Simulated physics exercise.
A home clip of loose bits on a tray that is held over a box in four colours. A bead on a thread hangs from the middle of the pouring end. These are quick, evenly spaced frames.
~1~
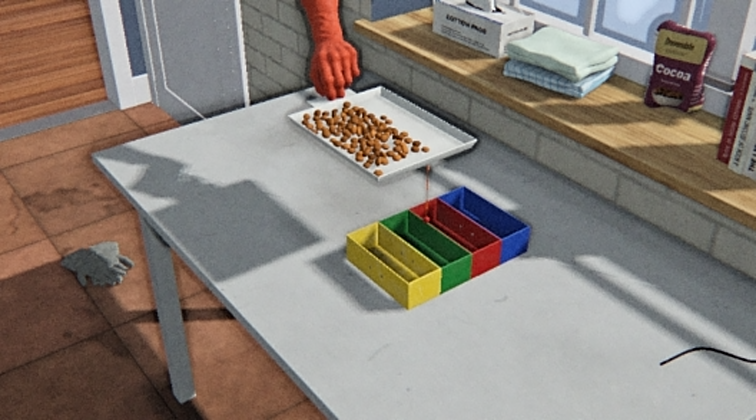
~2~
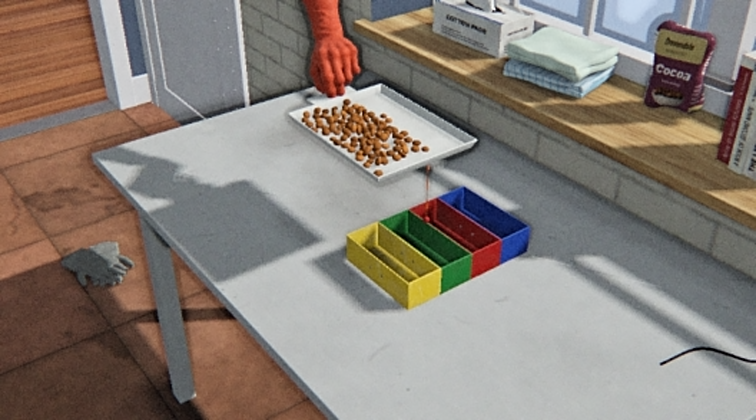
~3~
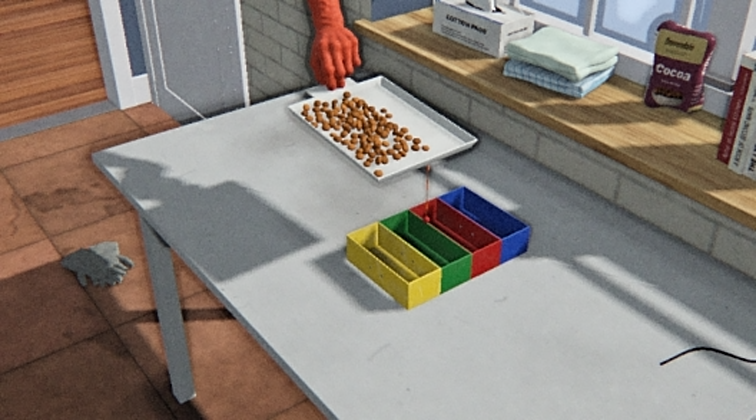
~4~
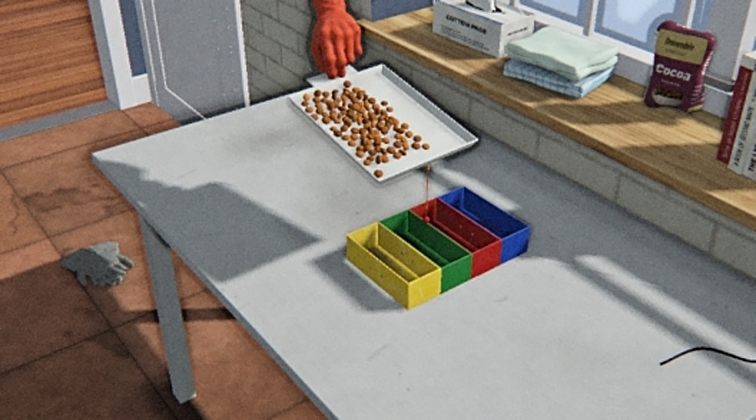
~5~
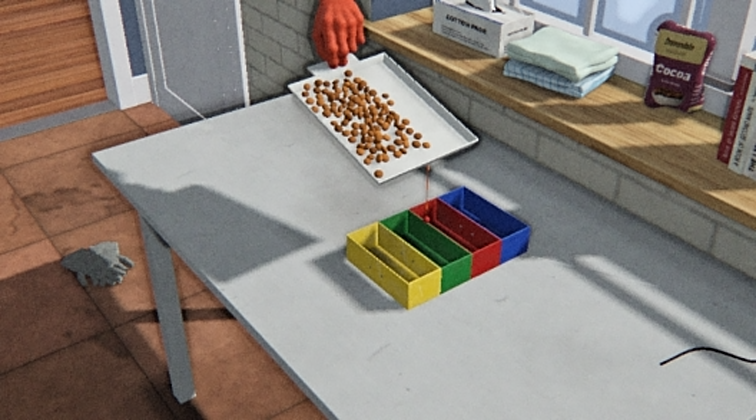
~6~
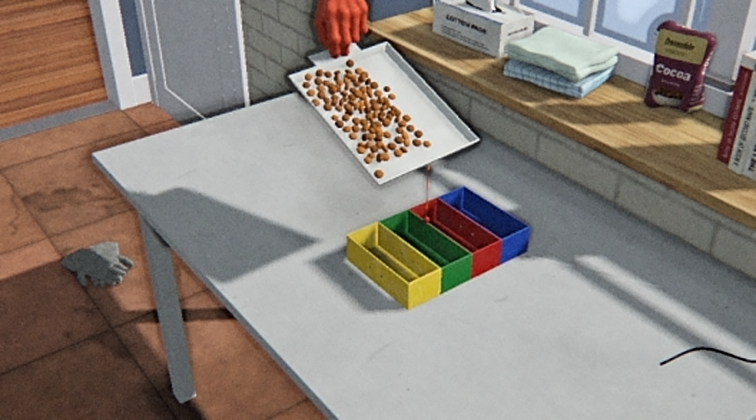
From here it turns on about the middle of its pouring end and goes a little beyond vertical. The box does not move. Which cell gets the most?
It favours the yellow compartment.
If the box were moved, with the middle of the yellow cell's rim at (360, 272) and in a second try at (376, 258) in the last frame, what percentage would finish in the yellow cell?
First some 0, then 40 per cent.
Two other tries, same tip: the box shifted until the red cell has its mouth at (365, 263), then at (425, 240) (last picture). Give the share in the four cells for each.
About 70 and 100 per cent.
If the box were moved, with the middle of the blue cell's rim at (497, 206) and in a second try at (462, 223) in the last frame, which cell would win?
The first try: Yellow. The second: The cell in green.
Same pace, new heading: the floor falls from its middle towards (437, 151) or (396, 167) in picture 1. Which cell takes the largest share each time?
At the first place that blue cell, at the second yellow.
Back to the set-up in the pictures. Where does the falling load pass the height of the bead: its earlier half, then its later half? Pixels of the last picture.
First near (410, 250), later near (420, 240).
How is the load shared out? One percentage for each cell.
About: Yellow cell 50, green cell 30, red cell 10, blue cell 0 per cent.
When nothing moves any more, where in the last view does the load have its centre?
At about (416, 284).
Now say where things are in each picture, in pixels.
The first picture shows corners of the pouring end near (379, 174) and (471, 139), level; middle of the load near (359, 133), bits of cat kibble; bead on its thread near (426, 220); yellow cell near (424, 287); green cell near (456, 272); red cell near (486, 257); blue cell near (515, 243).
The second picture shows corners of the pouring end near (379, 175) and (471, 139), level; middle of the load near (359, 131).
The third picture shows corners of the pouring end near (379, 176) and (472, 139), tipped barely, lowest at the left corner; middle of the load near (359, 127).
The fourth picture shows corners of the pouring end near (380, 177) and (472, 139), tipped a little, lowest at the left corner; middle of the load near (359, 121).
The fifth picture shows corners of the pouring end near (380, 178) and (473, 139), tipped clearly, lowest at the left corner; middle of the load near (360, 115).
The sixth picture shows corners of the pouring end near (380, 180) and (473, 138), tipped clearly, lowest at the left corner; middle of the load near (361, 110); yellow cell near (424, 287); green cell near (456, 272); red cell near (486, 257); blue cell near (515, 243).
Shortly afterwards, tray tipped steeply; the bulk on the tray; only a few in the yellow cell; a little falling or outside the box.
Next, tray tipped past a quarter turn; near half in the yellow cell; near a quarter in the green cell; a little in the red cell; near a quarter falling or outside the box.
Some moments later, tray tipped past a quarter turn; near half in the yellow cell; near a quarter in the green cell; a little in the red cell; a little falling or outside the box.
In the end, tray tipped past a quarter turn; near half in the yellow cell; near a quarter in the green cell; a little in the red cell; none at all in the blue cell; a little outside the box.
